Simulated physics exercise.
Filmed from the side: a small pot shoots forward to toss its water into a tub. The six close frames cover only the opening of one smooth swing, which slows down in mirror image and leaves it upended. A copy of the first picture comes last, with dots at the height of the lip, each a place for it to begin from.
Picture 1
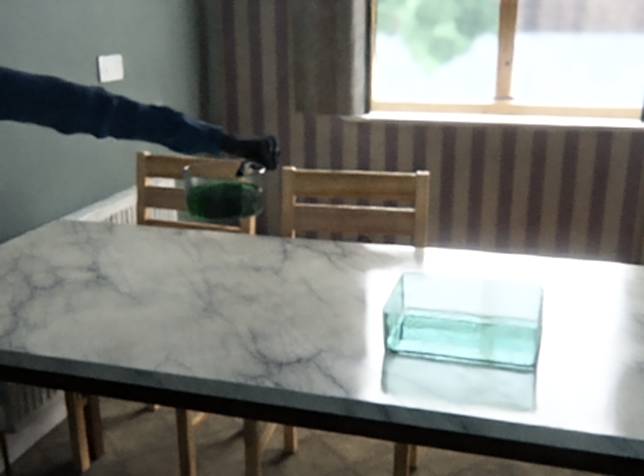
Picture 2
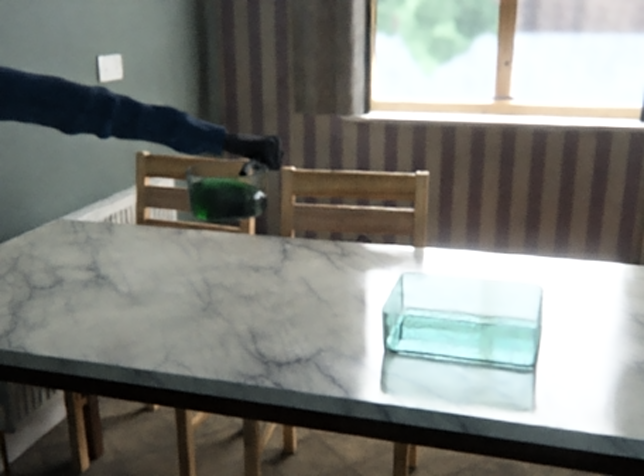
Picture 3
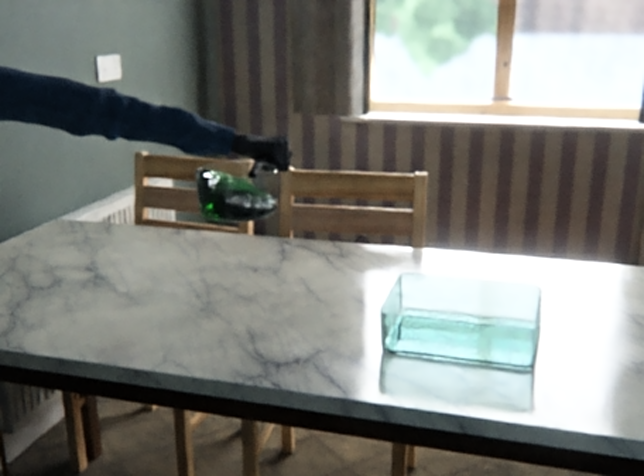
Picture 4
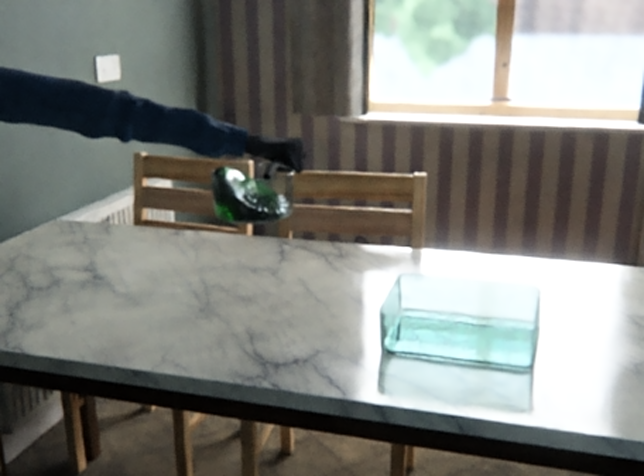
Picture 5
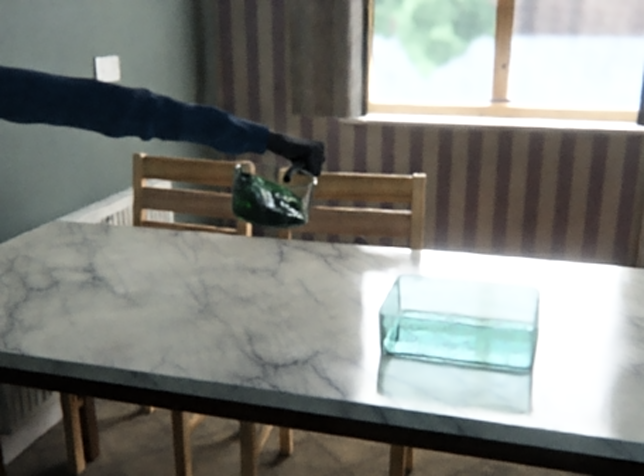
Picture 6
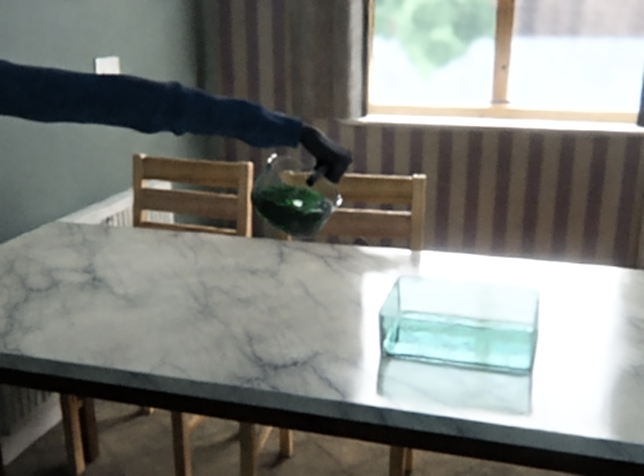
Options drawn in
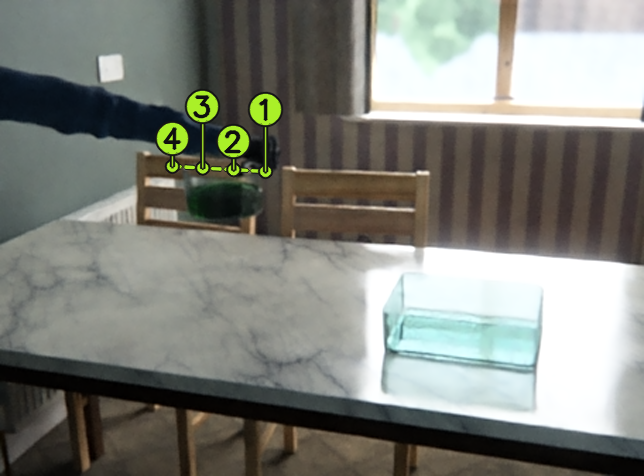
An arm in a dark blue sleeve and black glove carried a small clear pot of green liquid rightward above a marble-topped table, toward a glass tub, then tipped the pot forward.
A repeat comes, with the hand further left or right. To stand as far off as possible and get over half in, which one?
I would pick spot 2.
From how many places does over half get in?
Two of them.
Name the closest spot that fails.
It is 3.
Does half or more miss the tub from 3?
Yes, that goes wrong.
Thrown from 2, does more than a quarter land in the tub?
Yes, clearly.
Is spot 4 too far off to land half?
Yes, it does.
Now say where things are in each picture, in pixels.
The first frame shows upright, lip at (260, 171); tub from (383, 349) to (538, 367); nothing has left yet.
The second frame shows upright, lip at (263, 171); nothing has left yet.
The third frame shows upright, lip at (273, 172); nothing has left yet.
The fourth frame shows upright, lip at (289, 173); nothing has left yet.
The fifth frame shows tipped about 9°, lip at (313, 182); nothing has left yet.
The sixth frame shows tipped about 33°, lip at (338, 203); nothing has left yet.
On the marked copy, 1 at (265, 171); 2 at (233, 169); 3 at (202, 168); 4 at (172, 166).
With 1, about 62 % lands in the tub, 9 % falls short and 29 % goes beside or beyond.
With 2, about 63 % lands in the tub, 19 % falls short and 18 % goes beside or beyond.
With 3, about 22 % lands in the tub, 73 % falls short and 5 % goes beside or beyond.
With 4, about 0 % lands in the tub, 99 % falls short.
